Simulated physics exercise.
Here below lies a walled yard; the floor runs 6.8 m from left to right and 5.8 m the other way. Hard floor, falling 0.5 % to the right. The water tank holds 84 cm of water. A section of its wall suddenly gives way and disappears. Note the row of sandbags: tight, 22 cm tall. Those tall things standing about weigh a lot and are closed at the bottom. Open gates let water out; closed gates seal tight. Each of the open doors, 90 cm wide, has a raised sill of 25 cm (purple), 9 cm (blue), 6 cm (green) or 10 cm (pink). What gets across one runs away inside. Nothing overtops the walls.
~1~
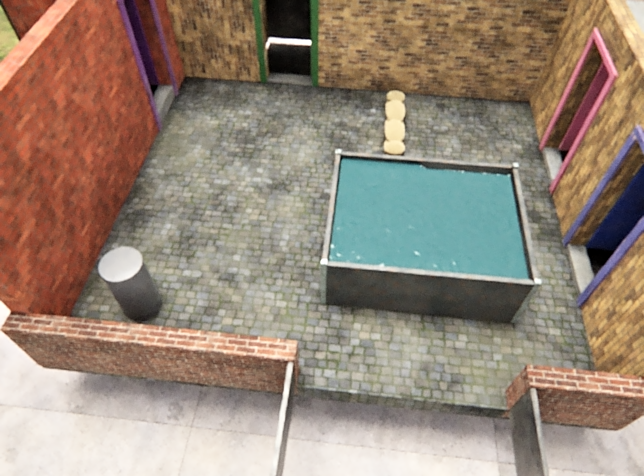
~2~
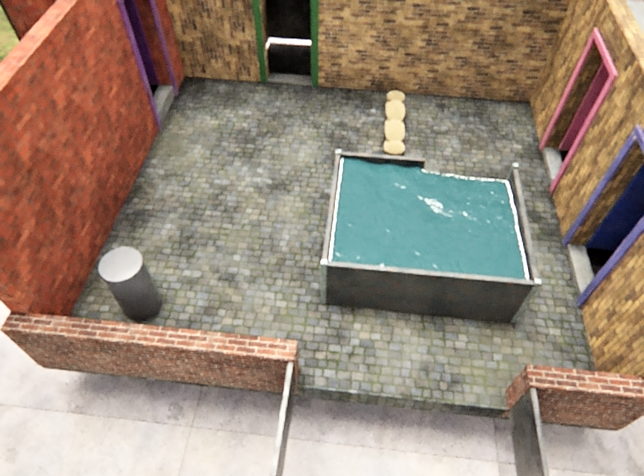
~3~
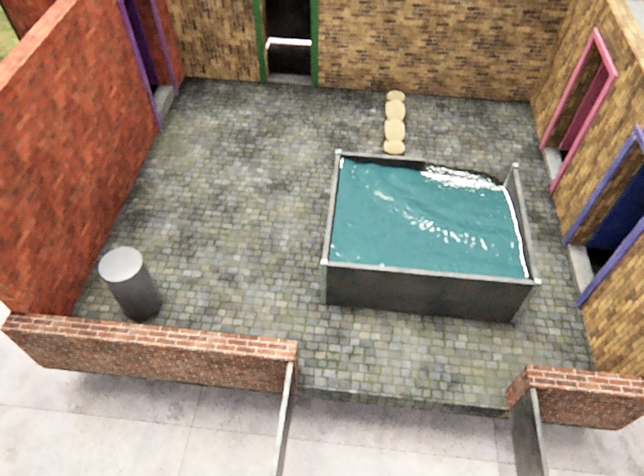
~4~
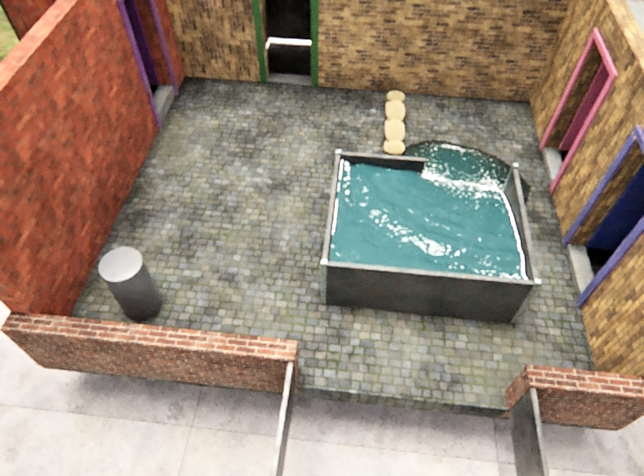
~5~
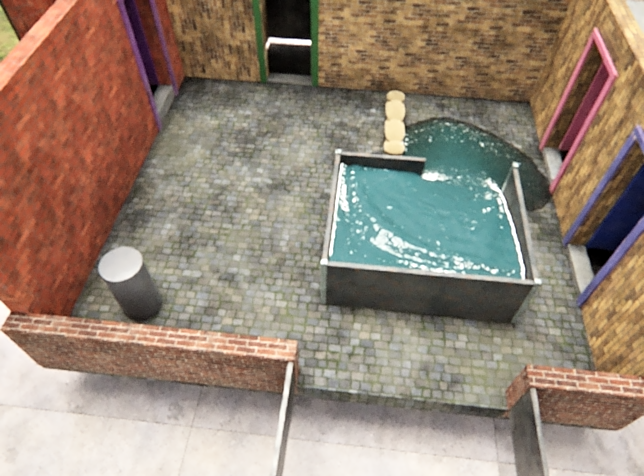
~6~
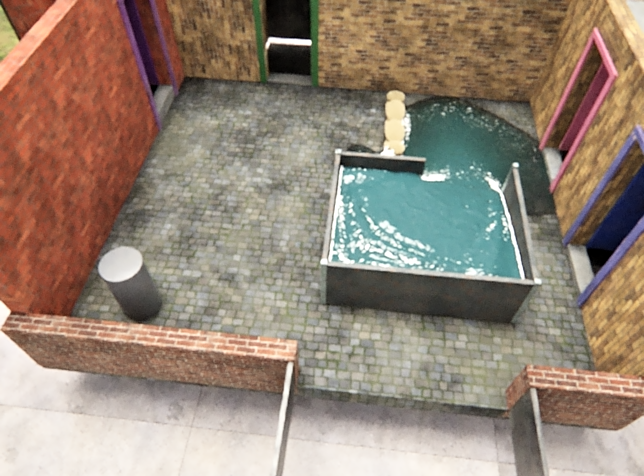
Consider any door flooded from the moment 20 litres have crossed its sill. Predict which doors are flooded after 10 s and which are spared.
The purple door is spared, the blue door is spared, the green door is spared, the pink door is flooded.
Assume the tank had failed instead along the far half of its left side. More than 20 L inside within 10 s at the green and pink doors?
Result: Green limit passed, pink limit not passed.
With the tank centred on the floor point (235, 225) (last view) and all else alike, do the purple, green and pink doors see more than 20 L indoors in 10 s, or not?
Lab note: Purple door limit not exceeded; green door limit exceeded; pink door limit not exceeded.
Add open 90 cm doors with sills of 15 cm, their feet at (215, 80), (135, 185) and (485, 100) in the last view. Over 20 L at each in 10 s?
Taking them in order, the first gets too little, the second too little and the third enough.
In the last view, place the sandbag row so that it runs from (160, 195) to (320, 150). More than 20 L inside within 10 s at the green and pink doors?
Green exceeded, pink exceeded.
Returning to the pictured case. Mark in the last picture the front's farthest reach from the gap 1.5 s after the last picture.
Point: Roughly (248, 82) in the last view.
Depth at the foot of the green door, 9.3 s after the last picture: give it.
Depth: ~ 5.0 cm.
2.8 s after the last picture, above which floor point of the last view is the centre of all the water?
Its balance point lies near (424, 172).
Then, 0.7 s after the last picture water covers 25 % of the floor and is deepest (66 cm) near (528, 108); purple door not reached, blue door not reached, green door not reached, pink door 20 cm at the sill, 7 L in.
Then, 1.5 s after the last picture water covers 30 % of the floor and is deepest (50 cm) near (442, 108); purple door not reached, blue door not reached, green door 4 cm at the sill, 0 L in, pink door 16 cm at the sill, 64 L in.
Then, 2.8 s after the last picture water covers 50 % of the floor and is deepest (36 cm) near (445, 153); purple door 14 cm at the sill, 0 L in, blue door 2 cm at the sill, 0 L in, green door 4 cm at the sill, 0 L in, pink door 28 cm at the sill, 184 L in.
Then, 5.3 s after the last picture water covers 80 % of the floor and is deepest (25 cm) near (529, 114); purple door 10 cm at the sill, 0 L in, blue door 7 cm at the sill, 0 L in, green door 2 cm at the sill, 0 L in, pink door 24 cm at the sill, 426 L in.
Then, 9.3 s after the last picture water covers 95 % of the floor and is deepest (18 cm) near (597, 399); purple door 8 cm at the sill, 0 L in, blue door 11 cm at the sill, 1 L in, green door 5 cm at the sill, 1 L in, pink door 14 cm at the sill, 553 L in.
